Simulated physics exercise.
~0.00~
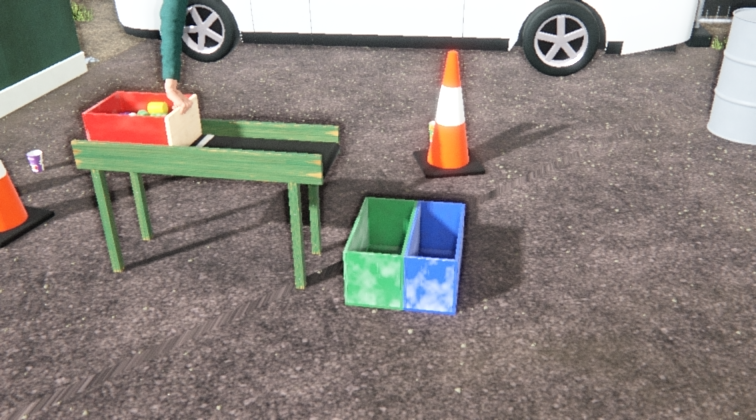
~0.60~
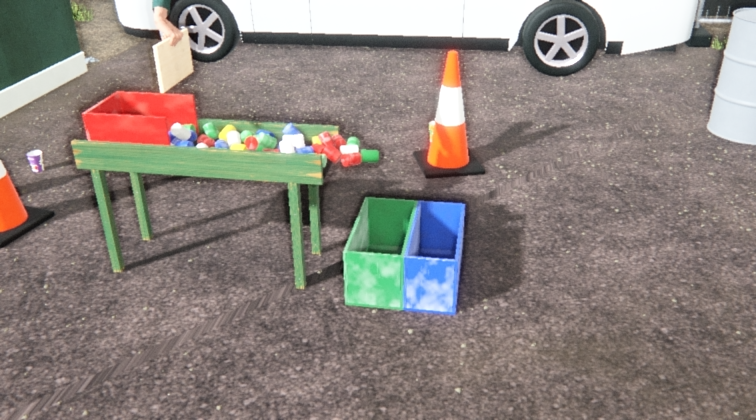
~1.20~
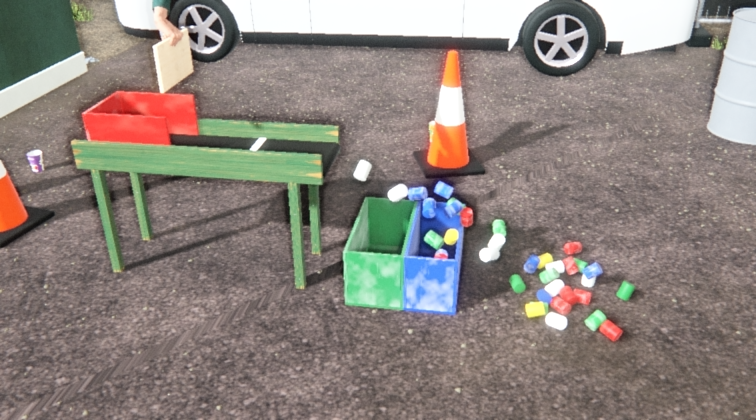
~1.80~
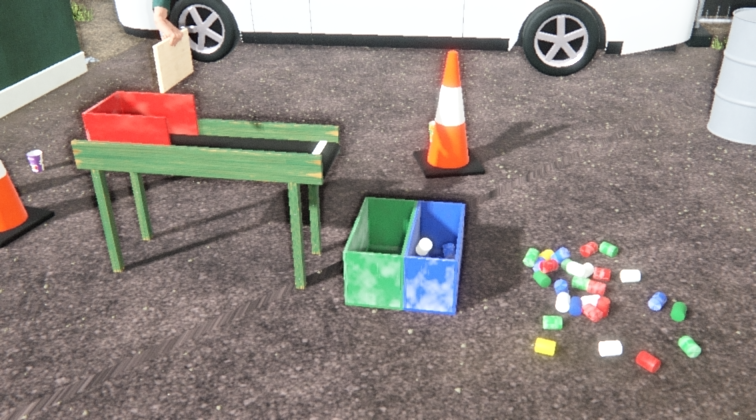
A hand lifted the gate of a red bin, and a load of small colourful jars rode right along the belt and flew off its end, some dropping into the blue box but most landing scattered on the ground beyond it.
